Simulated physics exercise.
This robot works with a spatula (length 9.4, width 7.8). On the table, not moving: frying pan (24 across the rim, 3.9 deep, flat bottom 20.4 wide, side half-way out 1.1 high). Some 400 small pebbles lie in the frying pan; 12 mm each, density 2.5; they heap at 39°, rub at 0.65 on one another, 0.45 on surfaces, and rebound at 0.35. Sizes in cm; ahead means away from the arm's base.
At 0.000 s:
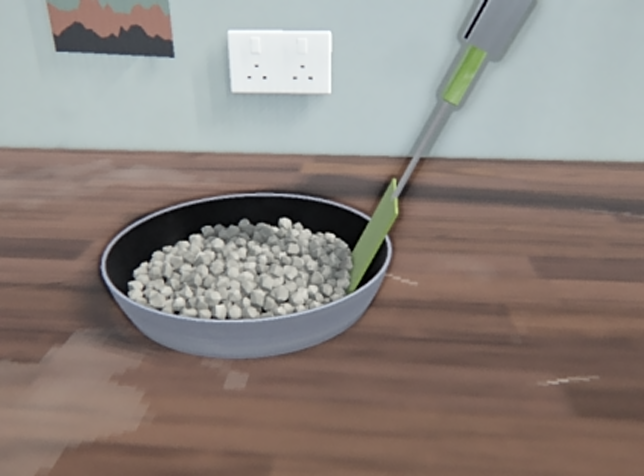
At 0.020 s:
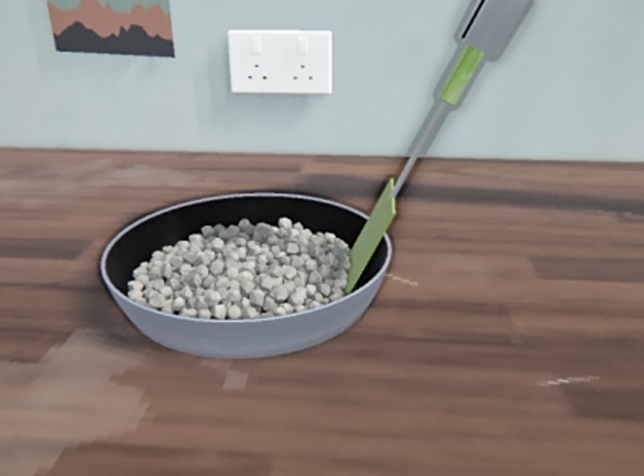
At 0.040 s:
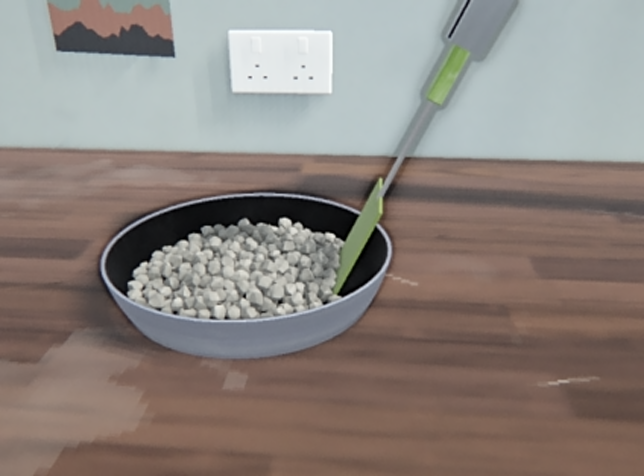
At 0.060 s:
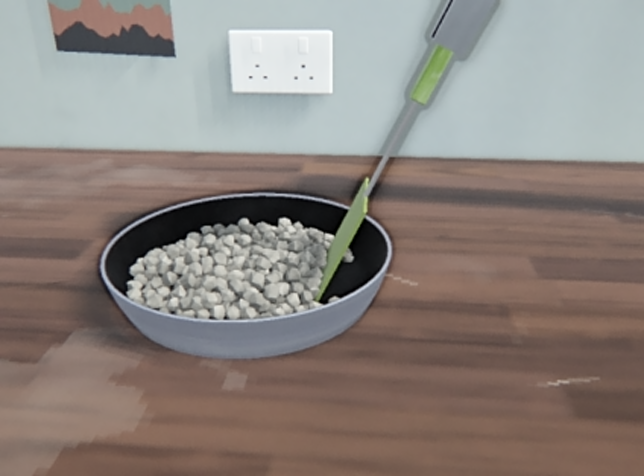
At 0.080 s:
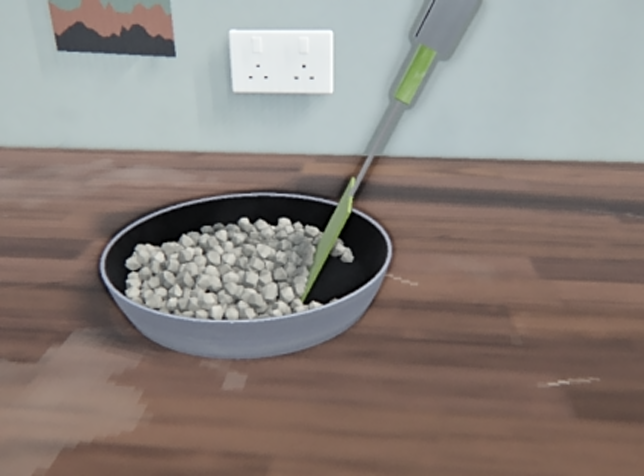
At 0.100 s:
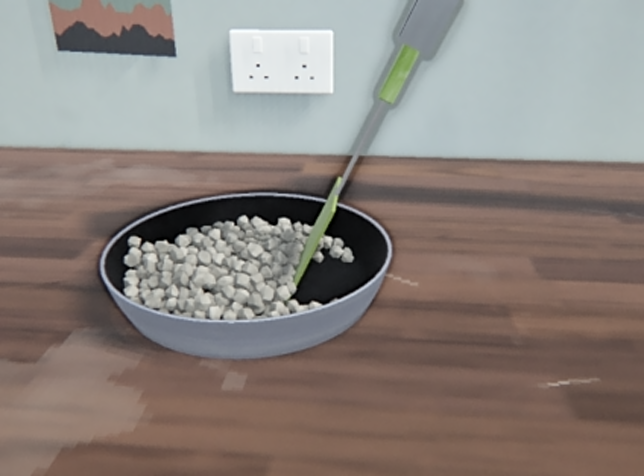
A green spatula on a robot arm stood at the right side of a frying pan full of small grey pebbles, then swept left through them, bunching them up and baring the dark pan behind it.
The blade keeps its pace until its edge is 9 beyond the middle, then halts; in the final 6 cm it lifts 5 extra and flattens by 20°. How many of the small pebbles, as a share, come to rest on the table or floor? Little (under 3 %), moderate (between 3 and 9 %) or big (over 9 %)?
Answer: Big; over 9 % of the small pebbles finish on the table or floor.
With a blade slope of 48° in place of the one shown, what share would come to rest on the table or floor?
It would be near 20 per cent.
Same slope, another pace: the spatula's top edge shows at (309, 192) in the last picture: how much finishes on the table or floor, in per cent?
About 20 per cent.
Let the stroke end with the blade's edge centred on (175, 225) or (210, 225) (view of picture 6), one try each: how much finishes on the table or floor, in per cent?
Some 5 and 0 per cent.
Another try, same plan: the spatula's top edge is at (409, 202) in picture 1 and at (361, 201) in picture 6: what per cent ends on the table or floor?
Some 15 per cent.
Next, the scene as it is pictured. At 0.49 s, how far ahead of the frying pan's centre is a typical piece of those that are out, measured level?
Roughly 18 cm.
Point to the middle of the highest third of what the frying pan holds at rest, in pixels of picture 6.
Around (167, 257).
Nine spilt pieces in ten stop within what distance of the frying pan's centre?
Some 25 cm.
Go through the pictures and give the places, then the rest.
The first frame shows the spatula top edge at (396, 195), sloping 65°; upper third of the load around (258, 263), from x 135 to 345, top at y 225; 397 in the frying pan.
The second frame shows the spatula top edge at (393, 195), sloping 65°; upper third of the load around (258, 264), from x 135 to 345, top at y 225.
The third frame shows the spatula top edge at (381, 194), sloping 65°; upper third of the load around (256, 264), from x 135 to 345, top at y 225.
The fourth frame shows the spatula top edge at (366, 194), sloping 65°; upper third of the load around (246, 262), from x 135 to 345, top at y 225.
The fifth frame shows the spatula top edge at (352, 194), sloping 65°; upper third of the load around (240, 260), from x 130 to 345, top at y 225.
The sixth frame shows the spatula top edge at (337, 193), sloping 65°; upper third of the load around (232, 259), from x 130 to 345, top at y 225; 397 in the frying pan.
After 0.18 s, sloping 65°, highest piece 4 above the table; 397 in the frying pan.
After 0.25 s, sloping 57°, highest piece 7 above the table; 397 in the frying pan.
After 0.49 s, sloping 45°, highest piece 5 above the table; 342 in the frying pan, 55 on the table or floor.
After 1.54 s, sloping 45°, highest piece 5 above the table; 342 in the frying pan, 55 on the table or floor.
In the end, 342 in the frying pan, 55 on the table or floor. That is 14 % on the table or floor.
